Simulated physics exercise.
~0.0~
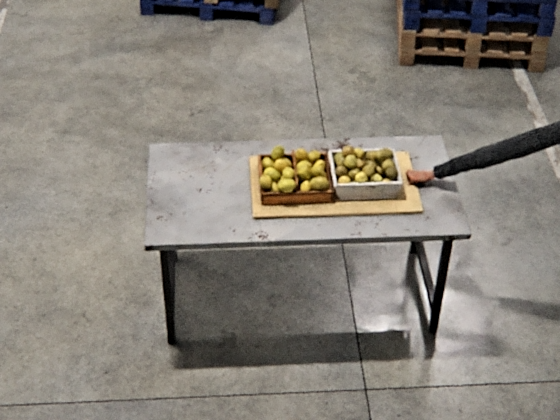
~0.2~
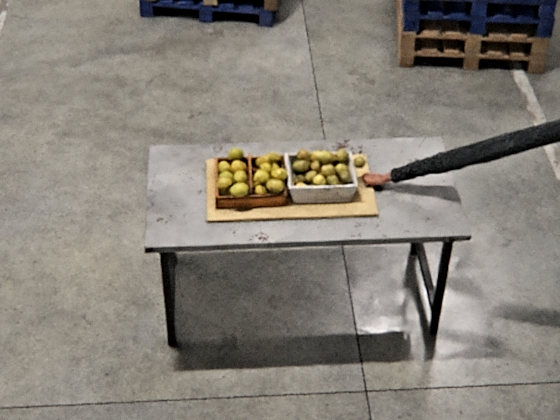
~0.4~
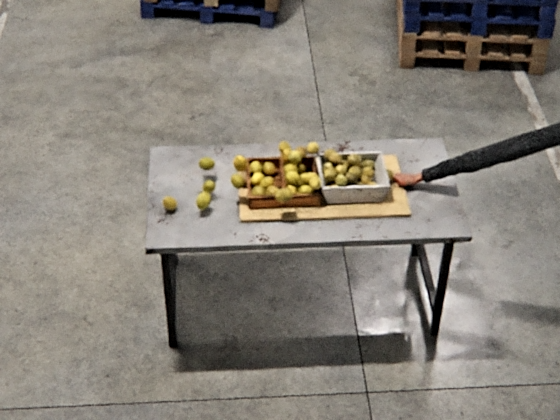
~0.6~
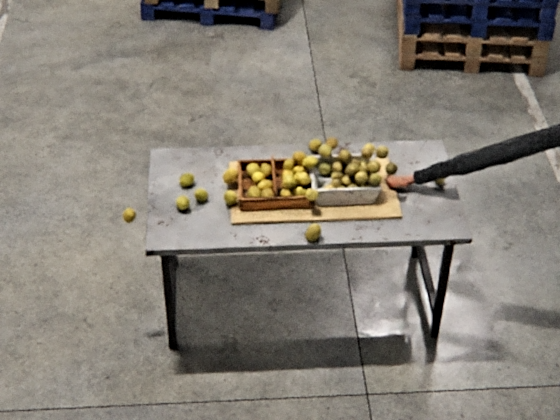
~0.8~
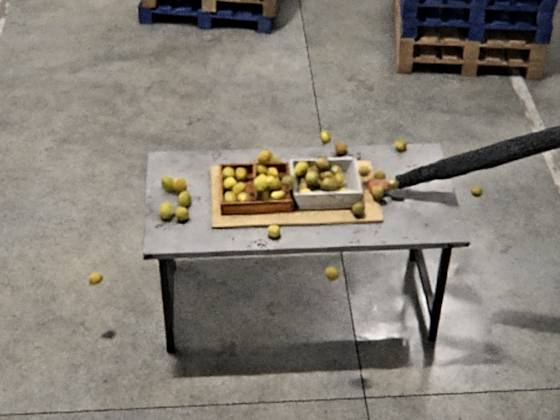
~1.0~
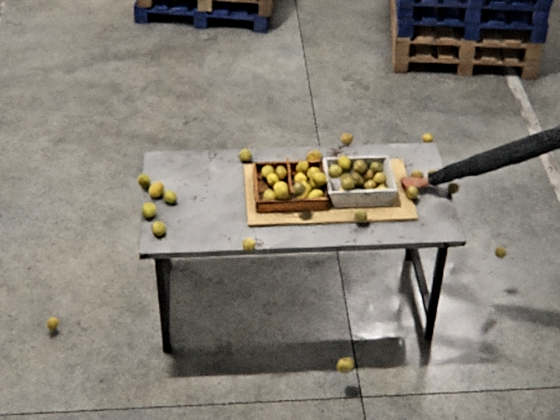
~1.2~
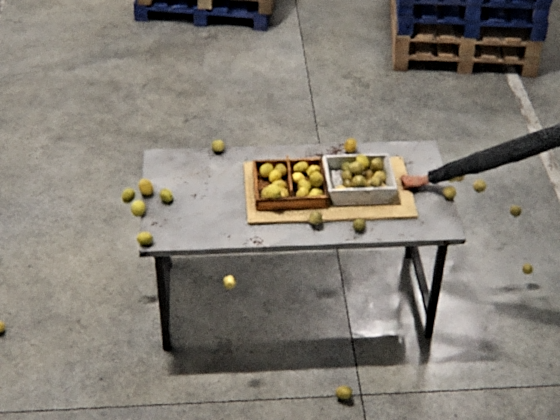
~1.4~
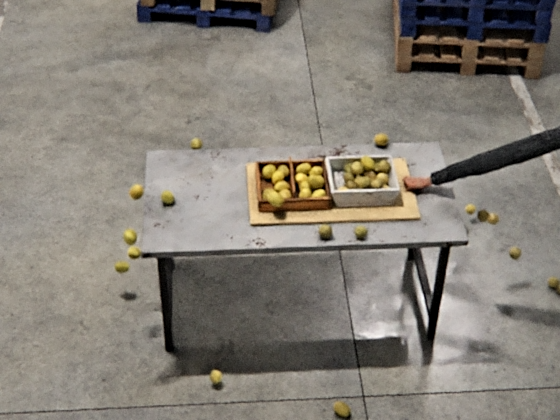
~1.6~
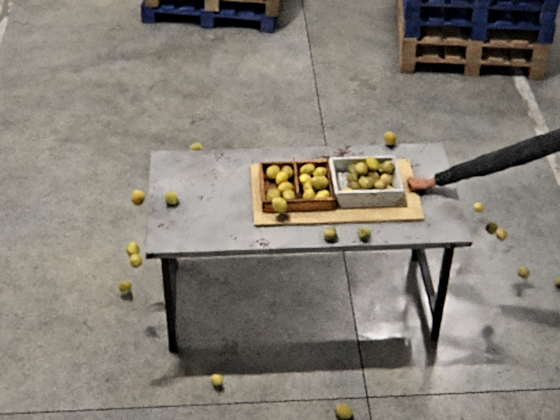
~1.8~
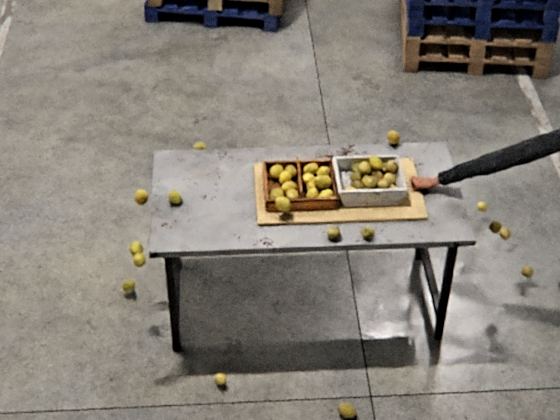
In this clip, a dark-sleeved arm shakes a board left and right on a gray table, jolting yellow-green fruit out of a divided wooden tub and a white tub. Fruit rolls across the tabletop and over its edges, leaving both tubs partly filled as the board comes to rest.
